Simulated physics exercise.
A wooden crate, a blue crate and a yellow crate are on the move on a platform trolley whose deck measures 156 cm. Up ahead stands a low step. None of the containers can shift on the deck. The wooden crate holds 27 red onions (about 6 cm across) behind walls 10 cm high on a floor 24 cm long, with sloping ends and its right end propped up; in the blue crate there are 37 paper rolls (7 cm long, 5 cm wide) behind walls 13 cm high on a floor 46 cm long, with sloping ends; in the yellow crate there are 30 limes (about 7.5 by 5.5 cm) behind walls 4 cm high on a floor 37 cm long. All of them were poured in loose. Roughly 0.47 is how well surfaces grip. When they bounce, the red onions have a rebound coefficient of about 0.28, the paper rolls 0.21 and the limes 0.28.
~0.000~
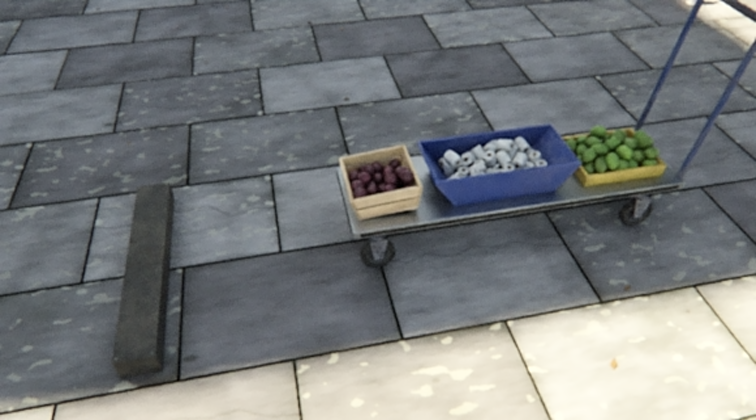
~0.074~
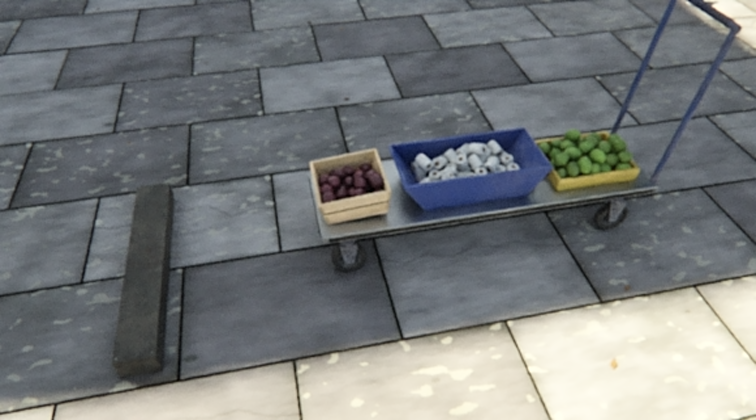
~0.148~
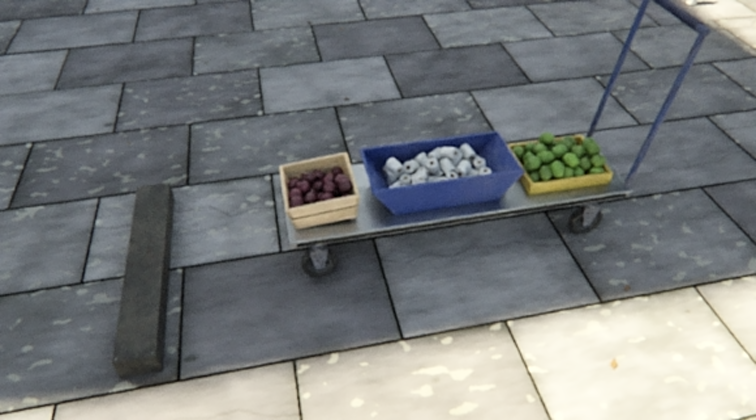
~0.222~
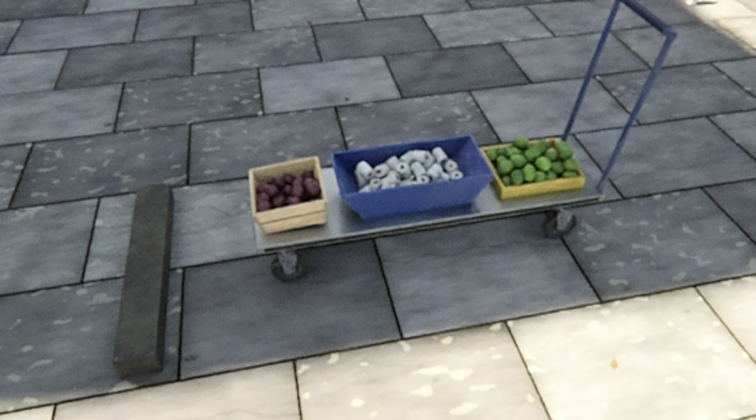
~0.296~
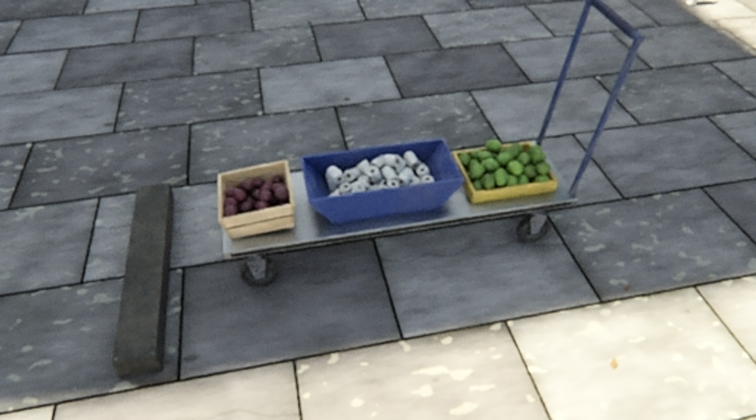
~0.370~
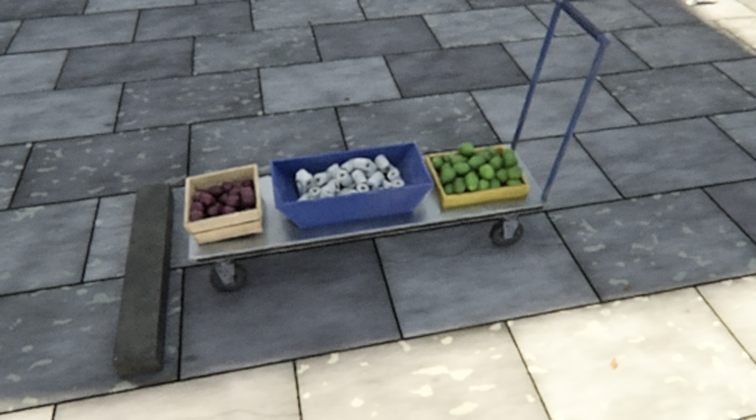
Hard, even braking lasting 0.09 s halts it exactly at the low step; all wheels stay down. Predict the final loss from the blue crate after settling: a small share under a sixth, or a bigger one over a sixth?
In the end the blue crate has shed a small share, under a sixth.
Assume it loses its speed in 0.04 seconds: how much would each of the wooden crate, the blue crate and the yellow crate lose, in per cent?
In that case wooden crate 0, blue crate 0, yellow crate 20 per cent.
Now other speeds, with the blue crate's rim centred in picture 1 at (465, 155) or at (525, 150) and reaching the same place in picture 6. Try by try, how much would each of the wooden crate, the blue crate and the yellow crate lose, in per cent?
Wooden crate 0 and 0, blue crate 0 and 0, yellow crate 20 and 30 per cent.
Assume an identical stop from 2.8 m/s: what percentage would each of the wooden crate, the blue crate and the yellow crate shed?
Wooden crate 10 %, blue crate 10 %, yellow crate 30 %.
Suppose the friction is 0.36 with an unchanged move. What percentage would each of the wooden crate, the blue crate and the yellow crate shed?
In that setup wooden crate sheds 0 percent, blue crate sheds 0 percent, and yellow crate sheds 30 percent.
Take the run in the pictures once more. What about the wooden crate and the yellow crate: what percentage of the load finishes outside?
I'd estimate wooden crate near 0 and yellow crate near 25 per cent.
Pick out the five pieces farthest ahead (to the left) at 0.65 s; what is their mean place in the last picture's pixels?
I'd put them at about (151, 213).
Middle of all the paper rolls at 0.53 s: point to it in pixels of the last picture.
In the last view they're centred near (291, 194).
After 0.43 s, it begins to slow.
After 0.53 s, wooden crate 27 in, 0 out, blue crate 37 in, 0 out and yellow crate 29 in, 1 out.
After 0.65 s, wooden crate 27 in, 0 out, blue crate 37 in, 0 out and yellow crate 26 in, 4 out.
After 0.88 s, wooden crate 27 in, 0 out, blue crate 37 in, 0 out and yellow crate 22 in, 8 out.
Outcome (at 1.39 s), wooden crate 27 in, 0 out, blue crate 37 in, 0 out and yellow crate 22 in, 8 out. Asked share, 0 of 37, 0 per cent.
